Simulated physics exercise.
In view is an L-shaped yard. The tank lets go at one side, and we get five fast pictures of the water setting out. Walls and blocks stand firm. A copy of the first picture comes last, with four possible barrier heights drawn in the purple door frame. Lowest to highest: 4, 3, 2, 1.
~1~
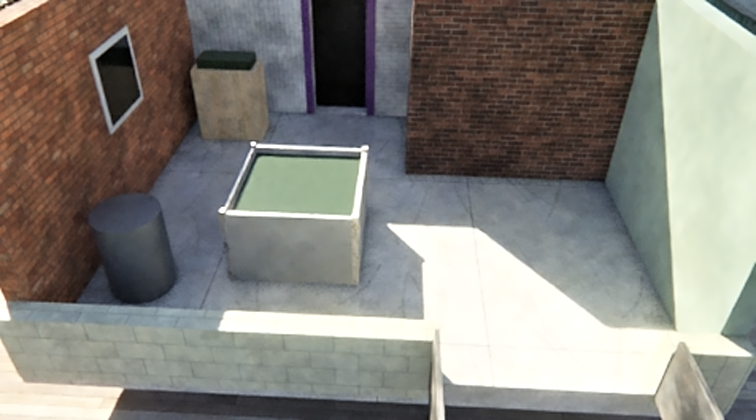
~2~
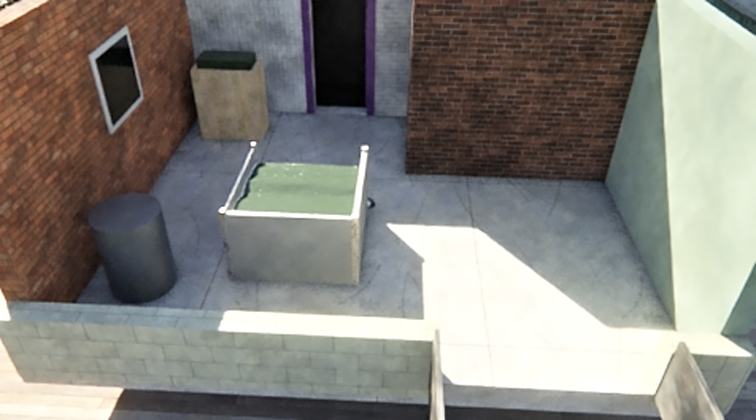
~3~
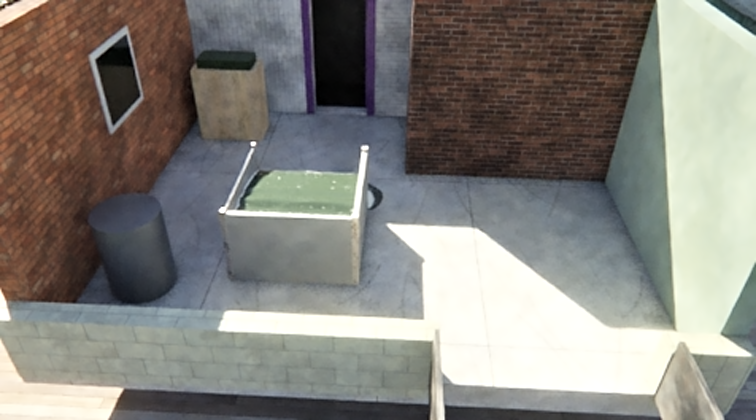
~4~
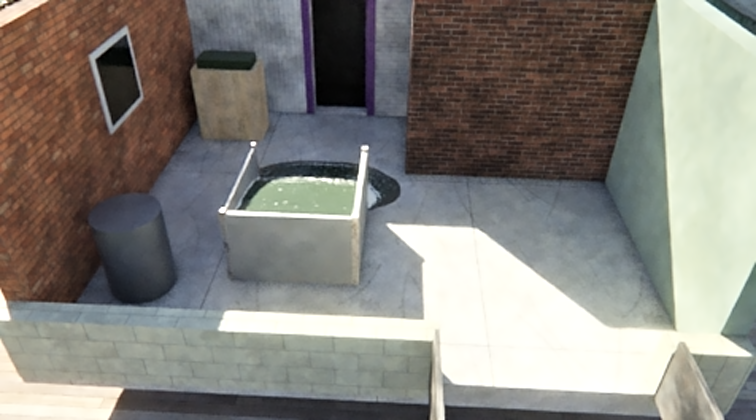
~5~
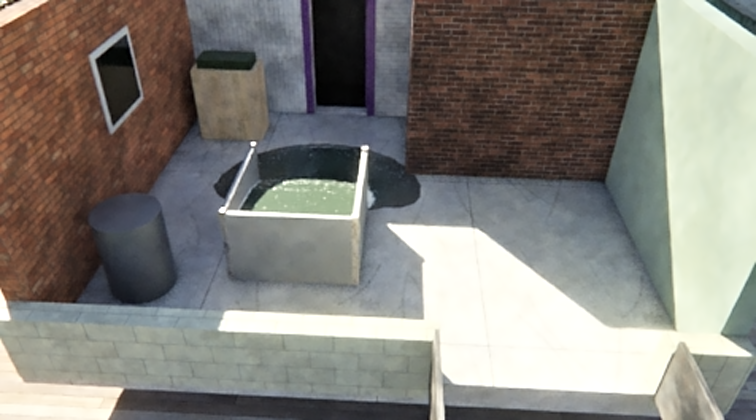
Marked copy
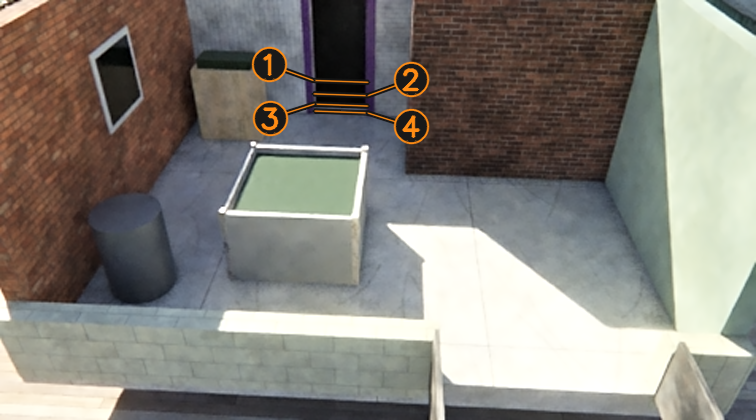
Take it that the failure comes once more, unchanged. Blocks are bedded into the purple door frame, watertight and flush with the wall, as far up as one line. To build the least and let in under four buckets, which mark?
That is mark 2.
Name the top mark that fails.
It is 3.
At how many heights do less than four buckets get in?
Two.
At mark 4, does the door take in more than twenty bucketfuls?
Yes, clearly.
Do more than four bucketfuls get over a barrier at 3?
Yes, it does.
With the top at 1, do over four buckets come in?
No, not at all.
On the marked copy, 1 at (340, 81); 2 at (340, 94); 3 at (341, 105); 4 at (341, 112); from the bottom up 4, 3, 2, 1.
Choosing 1, nothing gets over.
Choosing 2, a bucket or two gets in.
Choosing 3, some 20 bucketfuls get in.
Choosing 4, dozens of bucketfuls pour in.
